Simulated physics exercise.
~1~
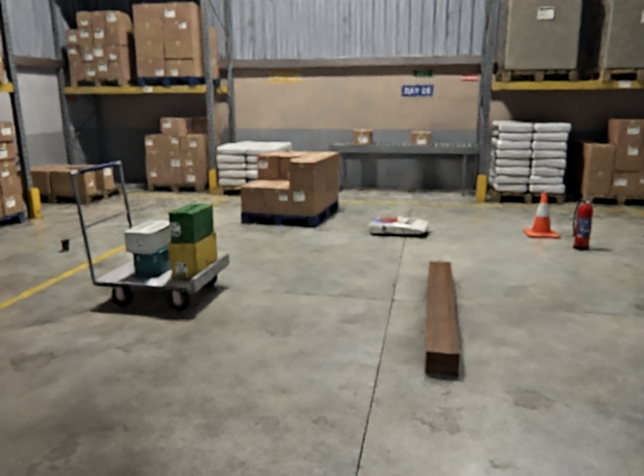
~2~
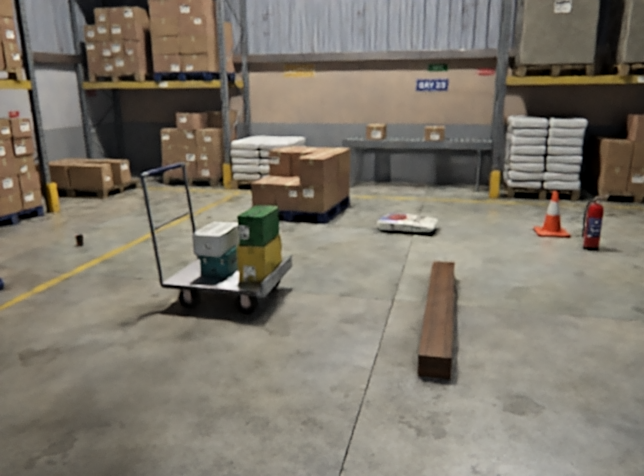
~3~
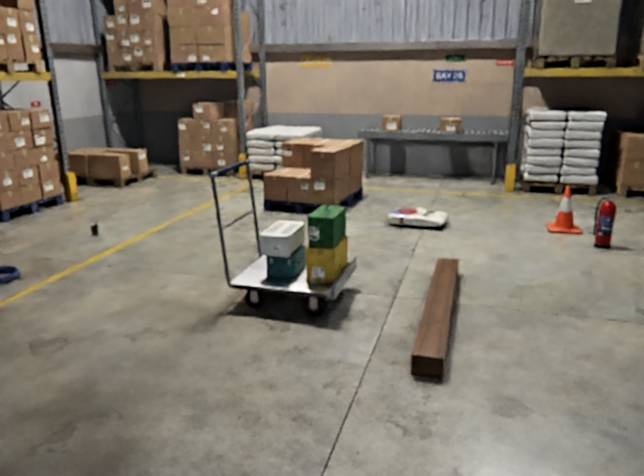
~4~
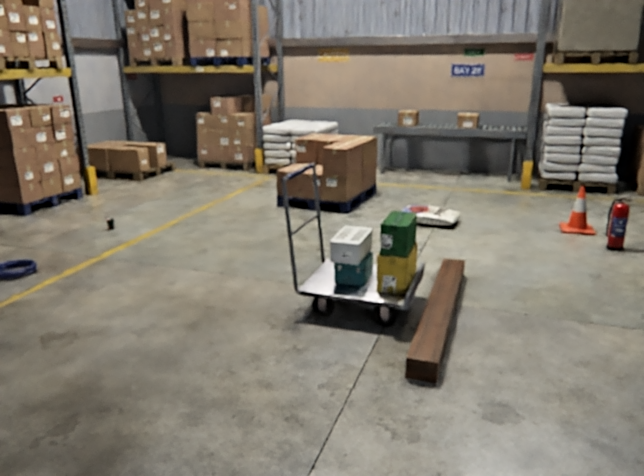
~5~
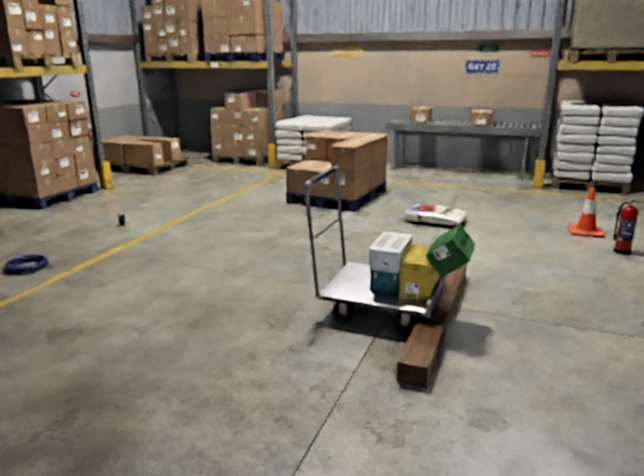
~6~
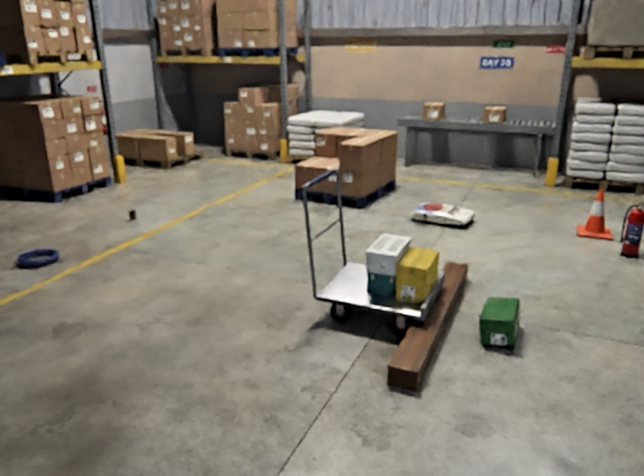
A trolley rolls right, stops at a brown beam, and its green box tumbles onto the floor beyond.
